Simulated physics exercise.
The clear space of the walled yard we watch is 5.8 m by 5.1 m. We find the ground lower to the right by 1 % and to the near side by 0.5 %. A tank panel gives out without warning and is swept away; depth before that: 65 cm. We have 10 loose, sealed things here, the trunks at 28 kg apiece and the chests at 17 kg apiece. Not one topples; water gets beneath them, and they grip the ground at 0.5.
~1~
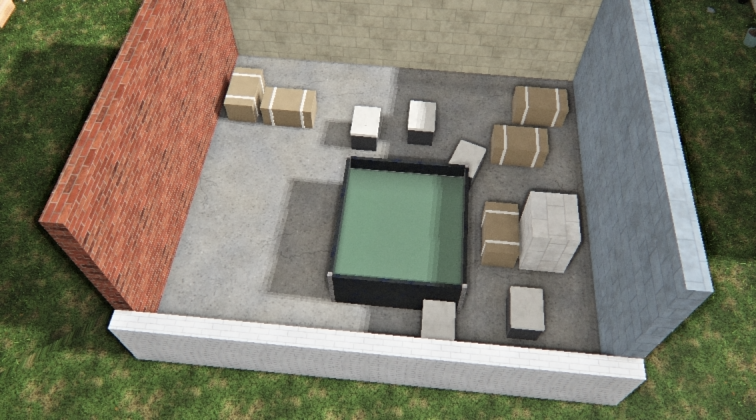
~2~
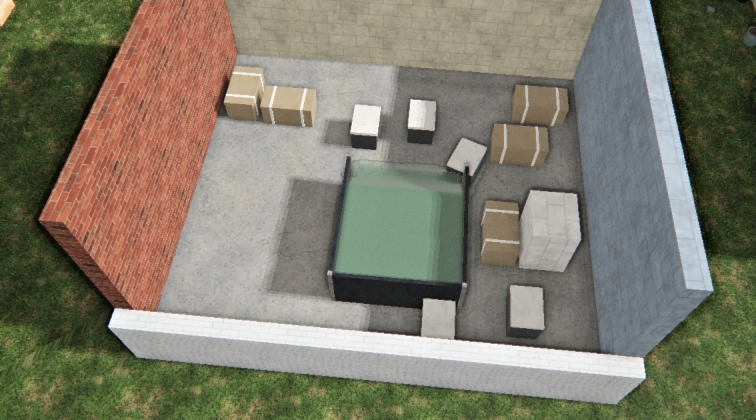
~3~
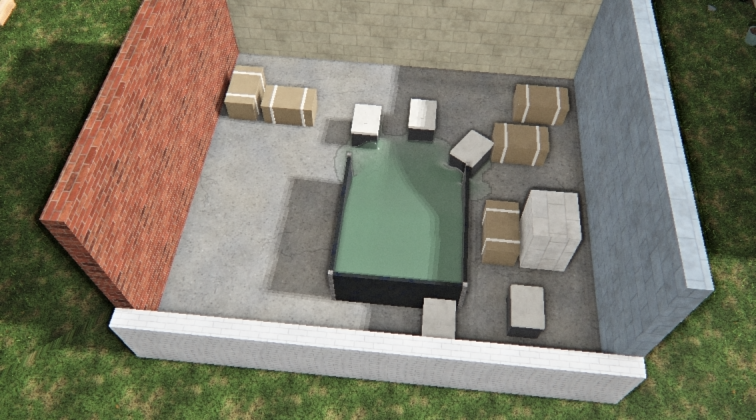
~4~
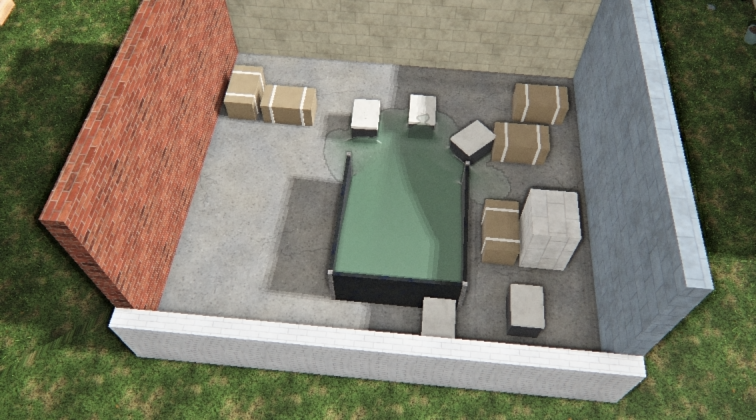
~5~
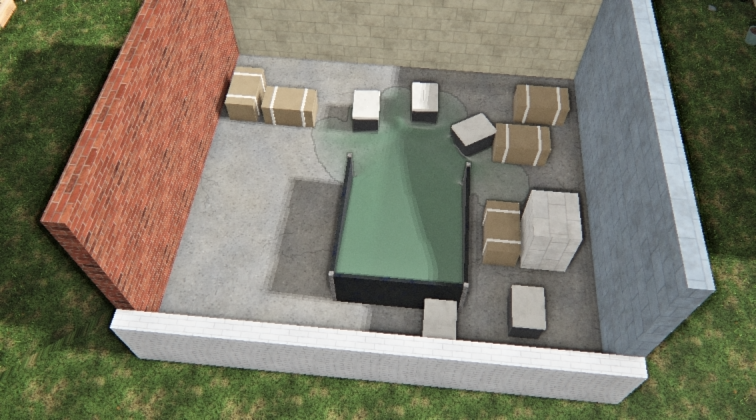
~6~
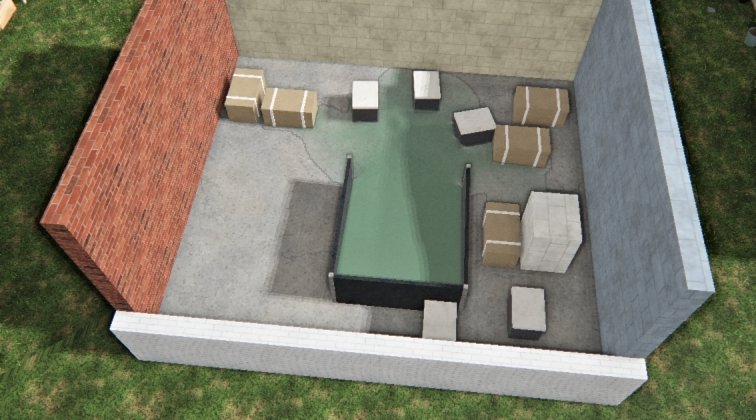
Green water poured from the far side of a dark-walled tank in a walled yard, spreading toward the back wall and around the pale boxes, pushing a few of them slightly away.
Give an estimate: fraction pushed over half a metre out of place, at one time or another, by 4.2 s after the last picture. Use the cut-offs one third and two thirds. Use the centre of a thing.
Two thirds or more.
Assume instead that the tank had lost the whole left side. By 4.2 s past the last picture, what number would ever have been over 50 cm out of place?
That gives 5 of them.
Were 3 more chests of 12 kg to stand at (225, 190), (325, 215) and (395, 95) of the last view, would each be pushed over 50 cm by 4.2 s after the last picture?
Respectively: Tops it; doesn't reach it; tops it.
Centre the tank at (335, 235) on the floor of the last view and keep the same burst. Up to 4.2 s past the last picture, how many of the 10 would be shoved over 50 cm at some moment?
Then 6 of them would.
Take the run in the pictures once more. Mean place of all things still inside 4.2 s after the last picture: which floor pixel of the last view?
It works out to somewhere near (429, 224) on the floor.
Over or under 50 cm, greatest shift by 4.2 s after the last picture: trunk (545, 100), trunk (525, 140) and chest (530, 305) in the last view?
Beyond the mark, beyond the mark, within the mark.
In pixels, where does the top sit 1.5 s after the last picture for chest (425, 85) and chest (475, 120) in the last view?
Around (443, 55) and (566, 75).
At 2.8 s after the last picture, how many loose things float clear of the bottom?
At that instant the tally stands at 5.
Then, 0.4 s after the last picture 3 of 10 are over 50 cm from their spots; 1 afloat.
Then, 1.5 s after the last picture 3 of 10 are over 50 cm from their spots; 3 afloat.
Then, 2.8 s after the last picture 6 of 10 are over 50 cm from their spots; 5 afloat.
Then, 4.2 s after the last picture 7 of 10 are over 50 cm from their spots, and 7 have been at some point; 4 afloat.
